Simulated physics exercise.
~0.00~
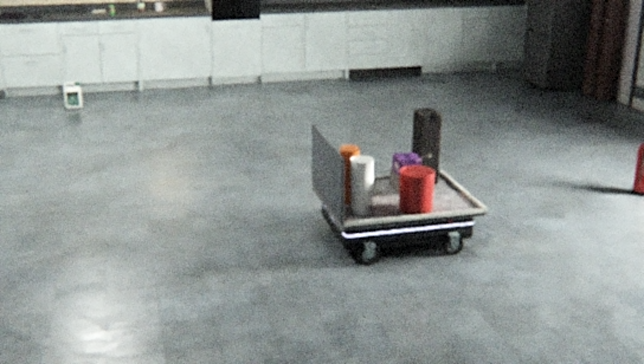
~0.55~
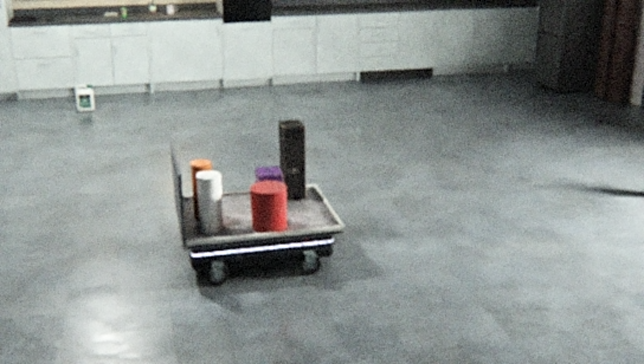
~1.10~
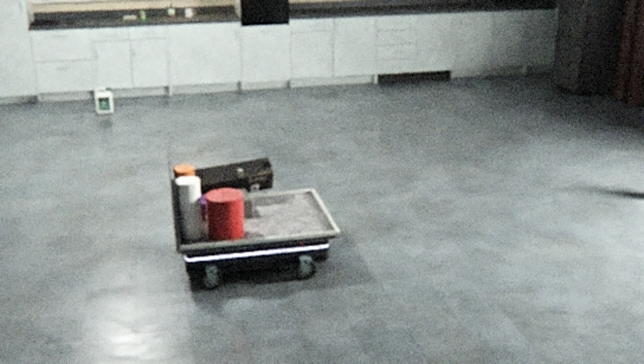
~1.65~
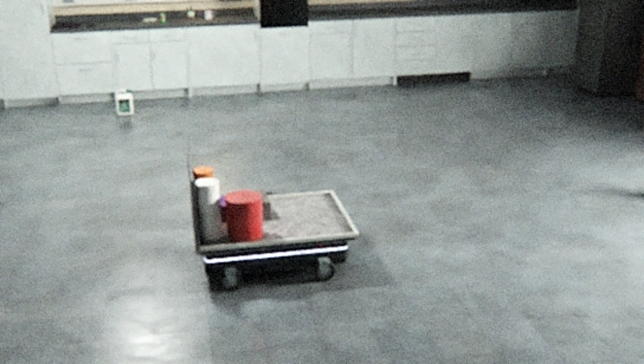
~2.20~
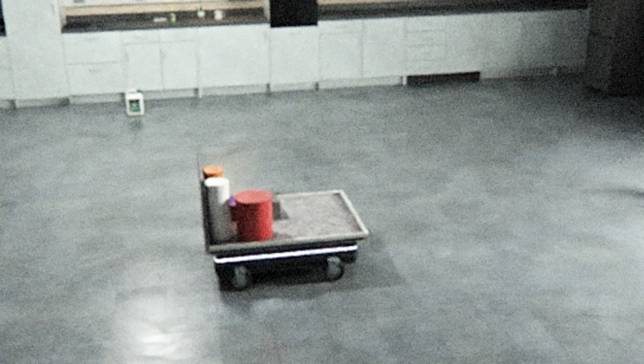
A robot cart carrying upright canisters, a red pail, a tall black box and parcels moves left across a grey floor and stops; the black box topples and disappears from view, while the red pail and the white and orange canisters remain aboard near the board.
